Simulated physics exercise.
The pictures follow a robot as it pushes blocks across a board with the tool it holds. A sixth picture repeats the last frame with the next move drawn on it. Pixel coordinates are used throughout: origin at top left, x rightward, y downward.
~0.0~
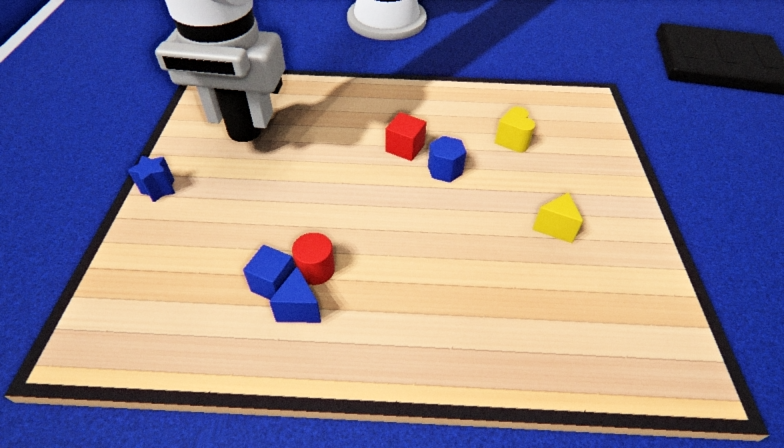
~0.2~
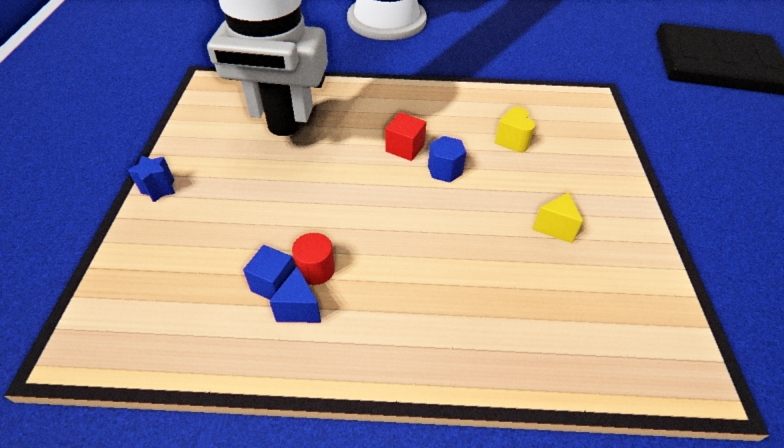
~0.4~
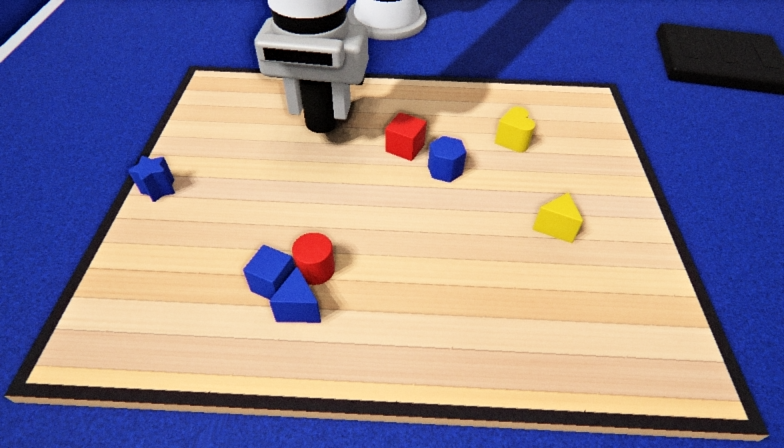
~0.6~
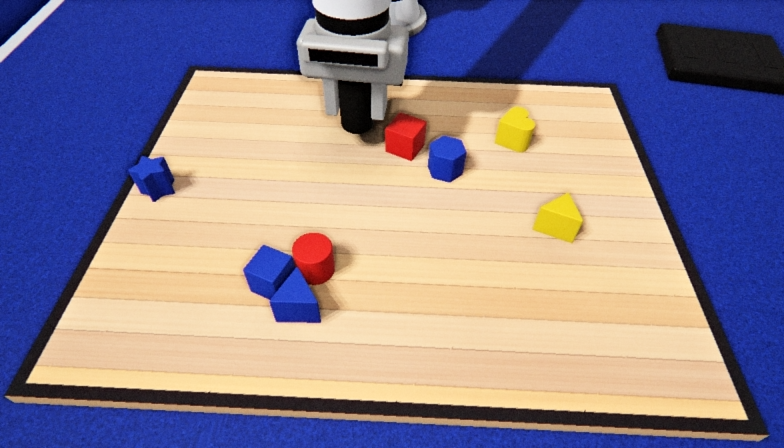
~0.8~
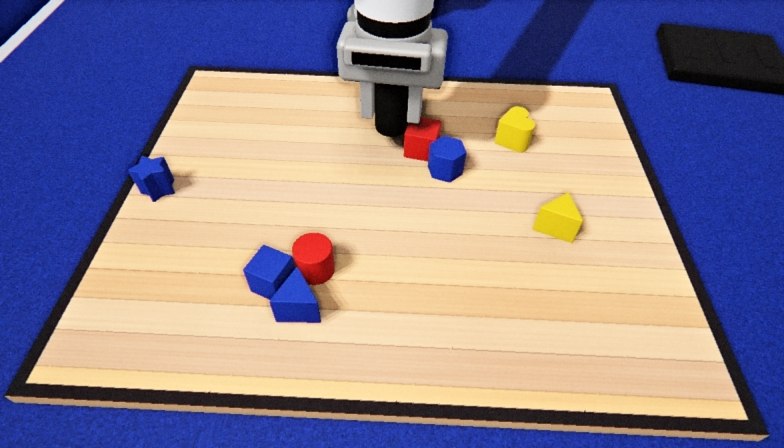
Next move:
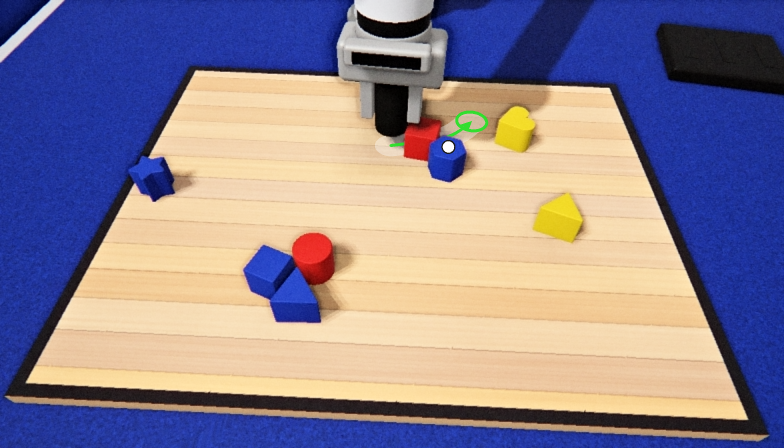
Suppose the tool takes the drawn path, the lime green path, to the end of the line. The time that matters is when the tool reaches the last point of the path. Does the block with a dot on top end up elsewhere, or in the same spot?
At the end of the path, the block with a dot on top has moved off its old spot.
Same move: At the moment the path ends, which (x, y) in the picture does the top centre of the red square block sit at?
I'd say the red square block ends with its top centre at (477, 128).
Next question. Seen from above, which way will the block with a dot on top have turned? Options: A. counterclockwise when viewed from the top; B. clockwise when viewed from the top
Letter B.
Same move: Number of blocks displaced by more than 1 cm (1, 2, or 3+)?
My guess is two.
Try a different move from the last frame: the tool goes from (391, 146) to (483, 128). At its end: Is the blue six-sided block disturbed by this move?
Shifted.
The line goes from (391, 146) by way of (423, 142) and (452, 135) to (472, 121); the dot is on the blue six-sided block.
On the path given first. One third of the way, tool (424, 124); red square block (456, 127), turned 25° clockwise; blue six-sided block (463, 152), turned 35° clockwise.
Two thirds of the way, tool (455, 117); red square block (477, 128), turned 45° clockwise; blue six-sided block (464, 153), turned 35° clockwise.
At the end, tool (475, 104); red square block (477, 128), turned 45° clockwise; blue six-sided block (464, 153), turned 35° clockwise; yellow heart block unmoved.
